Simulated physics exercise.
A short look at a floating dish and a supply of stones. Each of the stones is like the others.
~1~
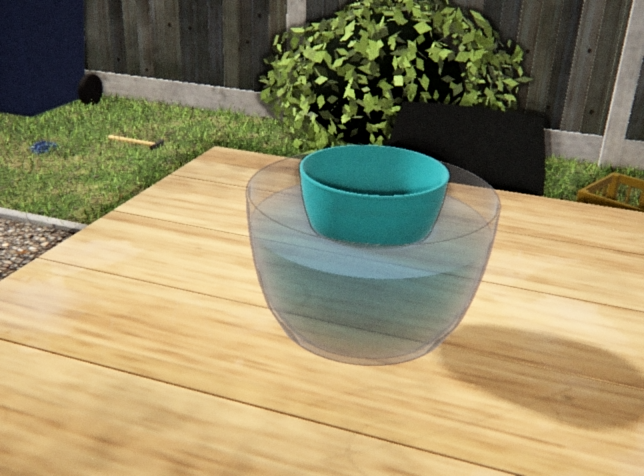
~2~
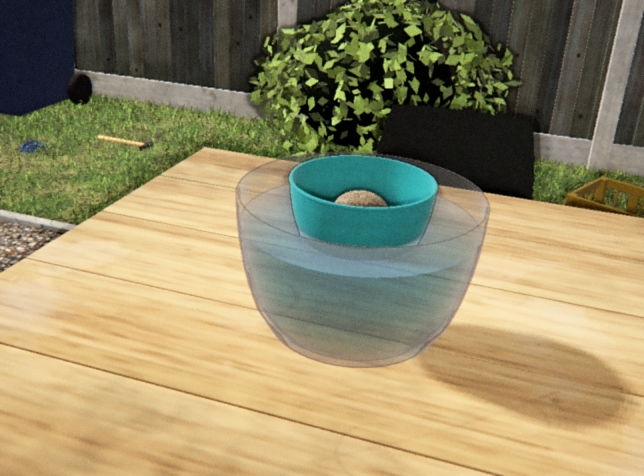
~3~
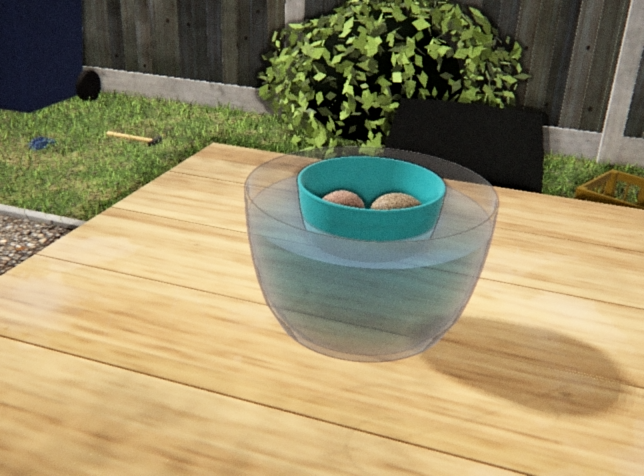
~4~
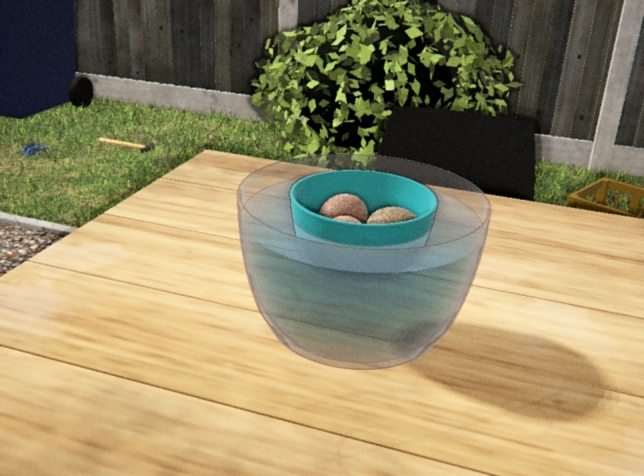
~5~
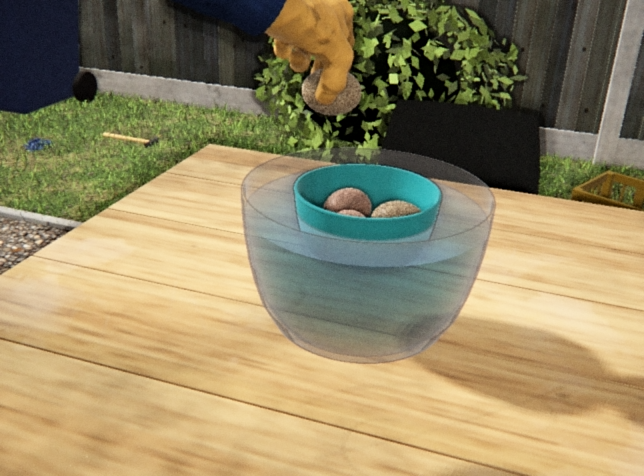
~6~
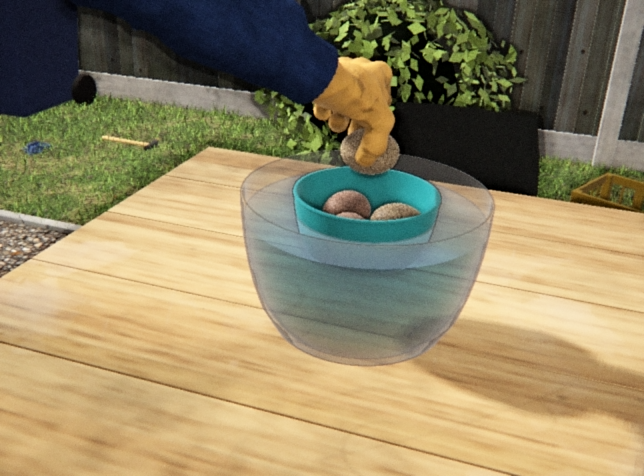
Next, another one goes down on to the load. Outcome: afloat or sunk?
Safe.
A moment on, the stone is in and the dish dips.
Further on, it steadies; about a fifth of its side above the surface.
When it is over, the dish floats; about a fifth of its side above the surface.
